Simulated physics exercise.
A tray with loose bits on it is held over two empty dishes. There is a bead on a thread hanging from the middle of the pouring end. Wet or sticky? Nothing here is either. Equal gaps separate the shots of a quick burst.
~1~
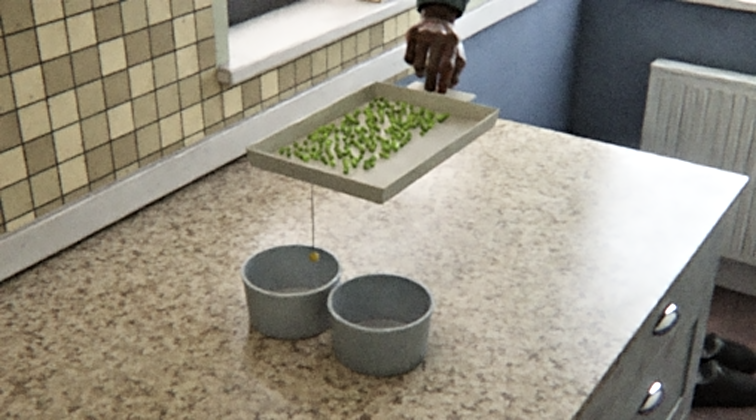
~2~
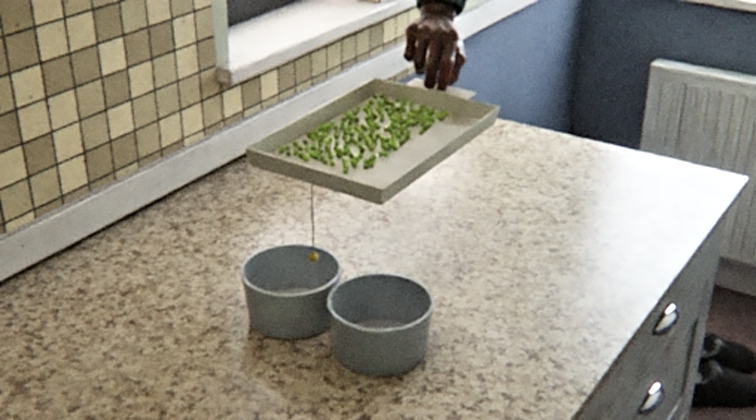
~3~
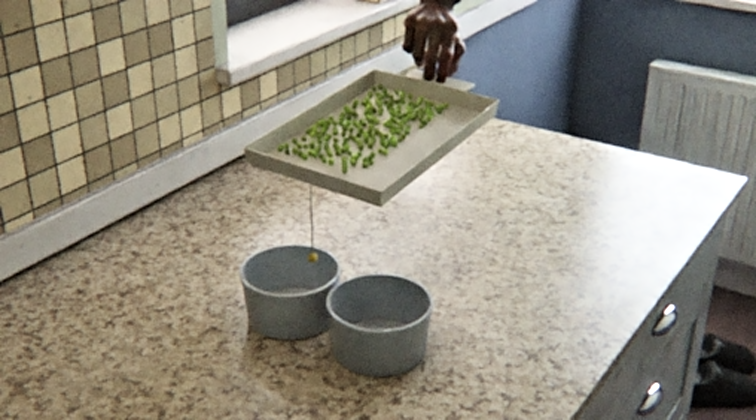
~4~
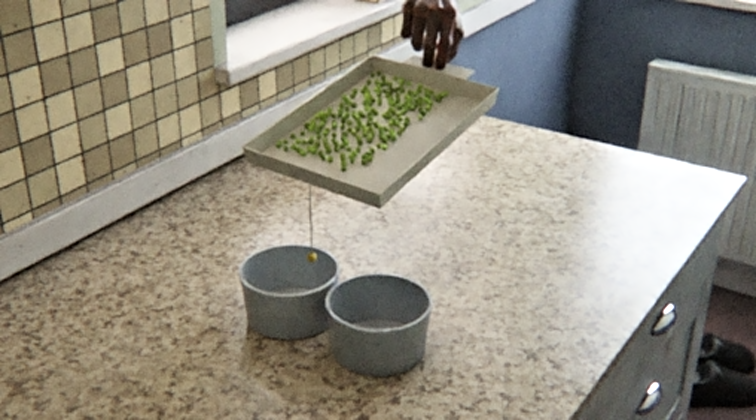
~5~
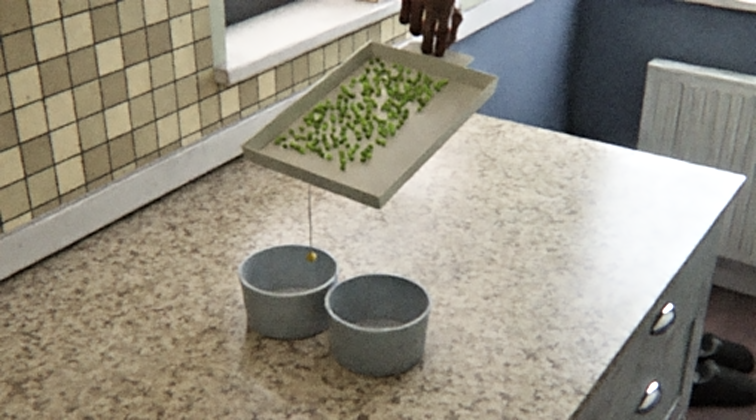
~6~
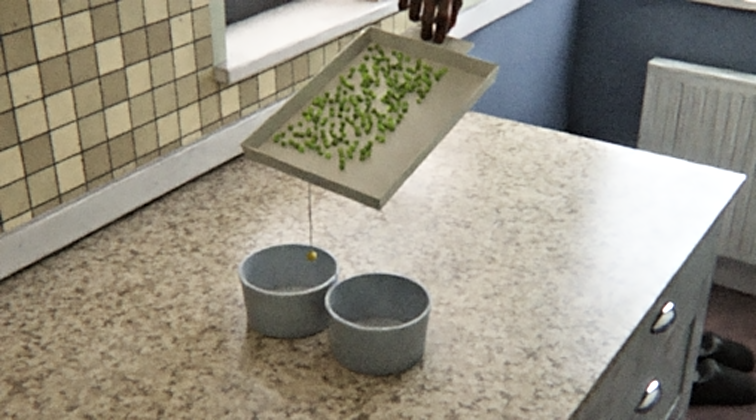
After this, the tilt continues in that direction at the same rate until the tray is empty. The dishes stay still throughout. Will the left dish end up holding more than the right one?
No, the right dish holds more.
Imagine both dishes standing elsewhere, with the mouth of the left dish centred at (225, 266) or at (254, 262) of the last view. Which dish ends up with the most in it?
The first time it's the right-side dish, the second time it's the right-side dish.
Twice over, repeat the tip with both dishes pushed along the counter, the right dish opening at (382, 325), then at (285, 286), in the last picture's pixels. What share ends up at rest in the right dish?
The first try gives 30 per cent, the second 20 per cent.
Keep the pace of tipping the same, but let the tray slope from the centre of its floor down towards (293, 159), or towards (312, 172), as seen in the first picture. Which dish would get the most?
At the first place the left dish, at the second the left one.
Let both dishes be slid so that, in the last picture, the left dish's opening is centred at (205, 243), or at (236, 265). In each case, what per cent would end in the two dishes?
First case: Some 10 %; second case: Some 70 %.
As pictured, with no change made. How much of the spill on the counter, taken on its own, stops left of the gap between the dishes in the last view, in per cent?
Around 80 per cent, I reckon.
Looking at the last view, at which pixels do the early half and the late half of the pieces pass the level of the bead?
First around (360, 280), afterwards around (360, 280).
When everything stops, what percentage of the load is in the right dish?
Around 70 per cent.
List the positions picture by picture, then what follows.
The first frame shows corners of the pouring end at (250, 148) and (382, 186), level; middle of the load at (372, 133), dried peas; left dish at (262, 309); right dish at (352, 345); bead on its thread at (314, 257).
The second frame shows corners of the pouring end at (250, 147) and (382, 187), level; middle of the load at (372, 131).
The third frame shows corners of the pouring end at (248, 147) and (380, 189), tipped barely, lowest at the right corner; middle of the load at (371, 127).
The fourth frame shows corners of the pouring end at (247, 146) and (379, 191), tipped a little, lowest at the right corner; middle of the load at (370, 119).
The fifth frame shows corners of the pouring end at (245, 145) and (378, 194), tipped a little, lowest at the right corner; middle of the load at (369, 111).
The sixth frame shows corners of the pouring end at (245, 143) and (378, 195), tipped clearly, lowest at the right corner; middle of the load at (368, 104); left dish at (259, 308); right dish at (350, 344).
Soon after the last picture, tray tipped steeply; most on the tray; a small part in the right dish; a small part outside both; a small part in the air.
A little later, tray tipped past a quarter turn; about half on the tray; about a quarter in the right dish; a stray few in the left dish; a small part outside both; about a quarter in the air.
Later still, tray tipped past a quarter turn; most in the right dish; a small part in the left dish; about a quarter outside both.
At rest, tray tipped past a quarter turn; most in the right dish; a small part in the left dish; about a quarter outside both.
